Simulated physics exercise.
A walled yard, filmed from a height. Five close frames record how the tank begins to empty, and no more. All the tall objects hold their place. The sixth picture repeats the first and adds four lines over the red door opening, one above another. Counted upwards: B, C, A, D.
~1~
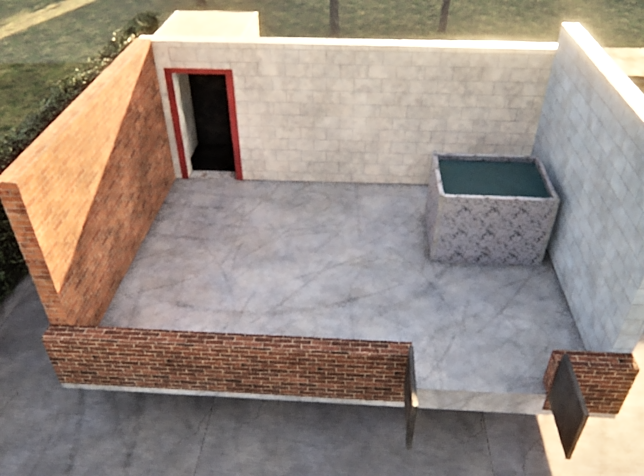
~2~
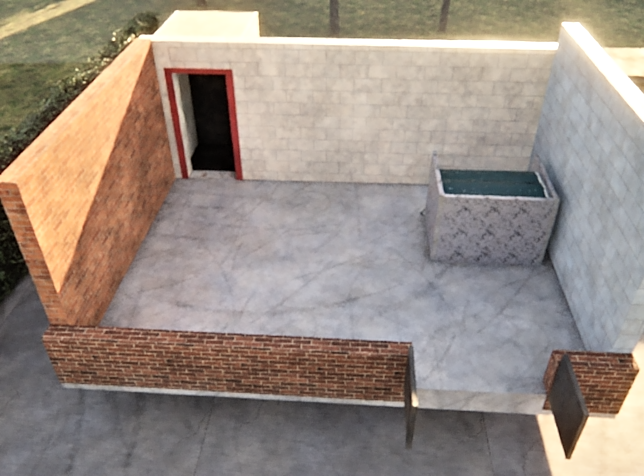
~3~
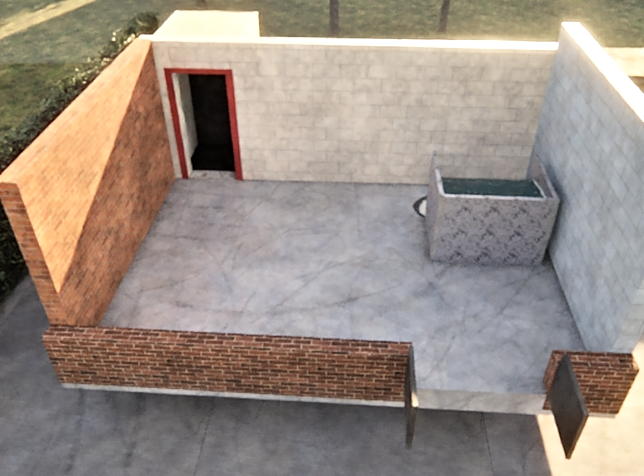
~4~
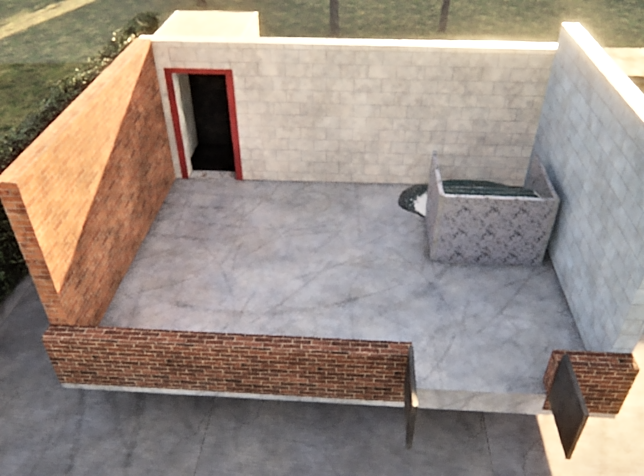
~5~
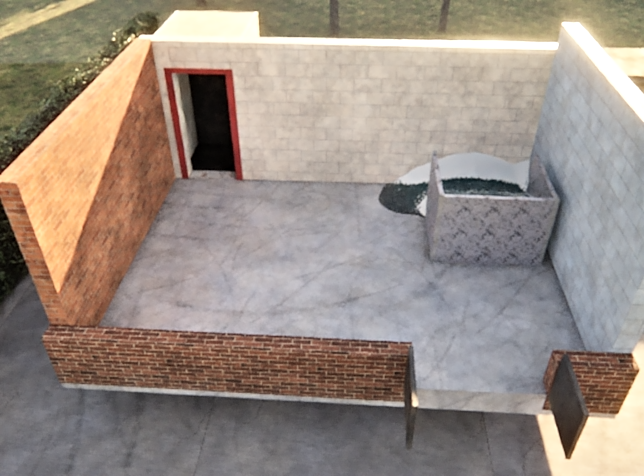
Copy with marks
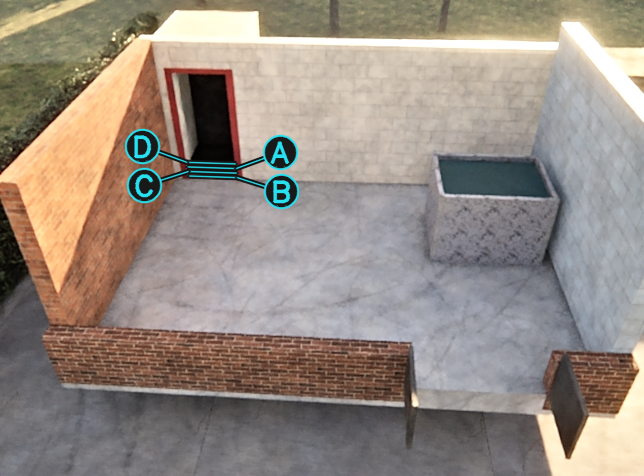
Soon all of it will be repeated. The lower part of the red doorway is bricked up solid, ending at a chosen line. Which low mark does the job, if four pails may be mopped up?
Take C.
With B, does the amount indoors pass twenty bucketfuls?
No, it does not.
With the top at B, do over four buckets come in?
Yes.
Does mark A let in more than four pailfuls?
No, that is safe.
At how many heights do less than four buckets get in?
Three.
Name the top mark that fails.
B it is.
In cyan, A at (211, 167); B at (213, 176); C at (212, 172); D at (211, 163); from the bottom up B, C, A, D.
With A, nothing gets over.
With B, about 11 bucketfuls get in.
With C, a splash gets over, under a bucket.
With D, nothing gets over.
